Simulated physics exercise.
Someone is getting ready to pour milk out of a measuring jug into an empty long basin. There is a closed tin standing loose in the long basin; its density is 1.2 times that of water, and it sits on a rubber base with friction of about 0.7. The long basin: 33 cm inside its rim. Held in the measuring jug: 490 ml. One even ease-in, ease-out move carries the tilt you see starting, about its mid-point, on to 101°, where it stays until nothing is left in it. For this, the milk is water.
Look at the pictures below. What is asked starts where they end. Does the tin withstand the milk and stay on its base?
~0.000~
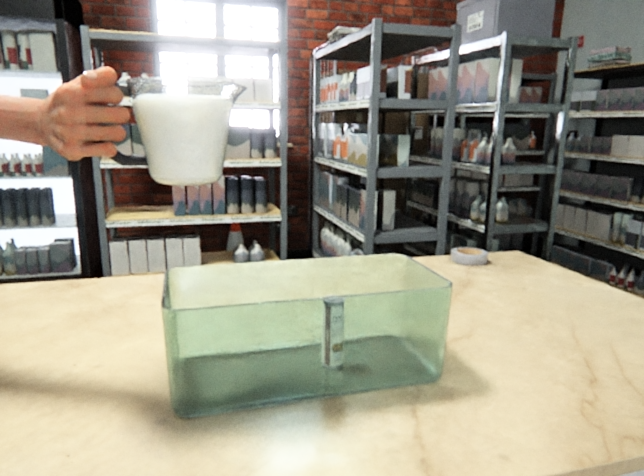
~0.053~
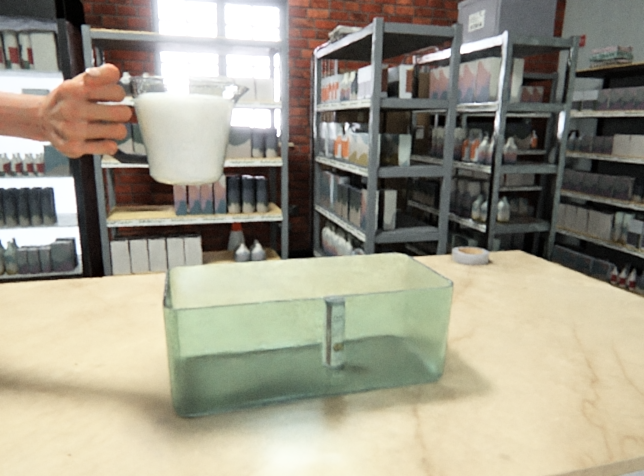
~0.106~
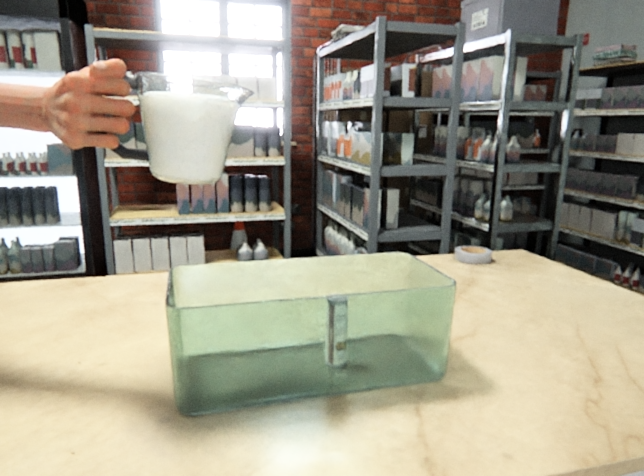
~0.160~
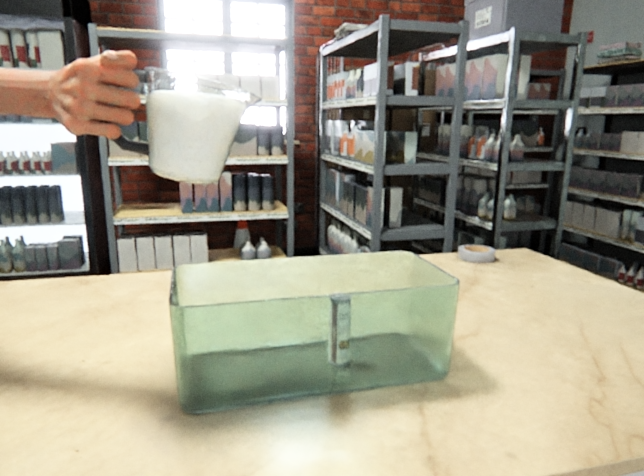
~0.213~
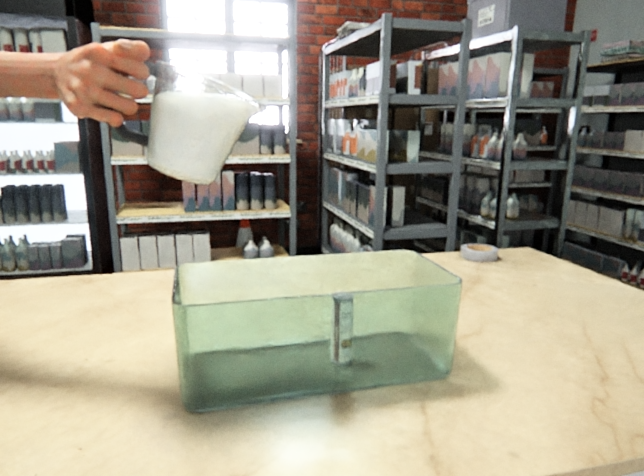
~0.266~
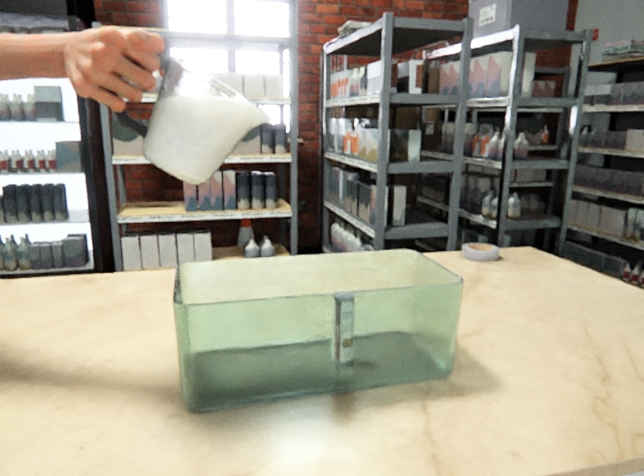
No - it's going to overturn.
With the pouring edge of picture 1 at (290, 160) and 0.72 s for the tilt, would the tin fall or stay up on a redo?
It tumbles.
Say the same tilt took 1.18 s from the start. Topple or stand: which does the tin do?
Then it falls.
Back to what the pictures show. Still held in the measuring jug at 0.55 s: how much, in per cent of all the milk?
Close to 48 percent of the liquid remains at that time.
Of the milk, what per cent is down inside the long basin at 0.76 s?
Reading: Approx. 74 %.
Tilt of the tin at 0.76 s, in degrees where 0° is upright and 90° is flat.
Measured tilt, approx.: 25 degrees.
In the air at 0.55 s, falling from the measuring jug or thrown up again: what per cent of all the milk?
Share: Roughly 34 per cent.
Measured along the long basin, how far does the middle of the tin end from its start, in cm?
Shift of tin centre: Approx. 8.0 cm.
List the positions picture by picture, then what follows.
In the first picture, it leans 0°; its right rim is at (247, 87); the milk meets the walls at (135, 97) and (232, 99); the long basin's rim runs from (165, 289) to (427, 270); the tin's top is at (333, 302).
In the second picture, it leans 1°; its right rim is at (249, 88); the milk meets the walls at (137, 96) and (233, 100).
In the third picture, it leans 5°; its right rim is at (255, 92); the milk meets the walls at (142, 95) and (238, 101).
In the fourth picture, it leans 12°; its right rim is at (262, 98); the milk meets the walls at (150, 94) and (245, 102).
In the fifth picture, it leans 20°; its right rim is at (268, 108); the milk meets the walls at (156, 97) and (257, 104).
In the sixth picture, it leans 30°; its right rim is at (272, 121); the milk meets the walls at (159, 104) and (262, 112); 1 per cent is over the edge.
By 0.55 s the tilt is 88° and 48 per cent is still to pour; the tin stands where it began.
By 0.76 s the tilt is 101° and 8 per cent is still to pour; the tin leans 27°.
By 0.98 s the tilt is 101° and 0 per cent is still to pour; the tin lies on its side.
By 1.22 s the tilt is 101° and 0 per cent is still to pour; the tin lies on its side.
At rest the tin lies on its side.
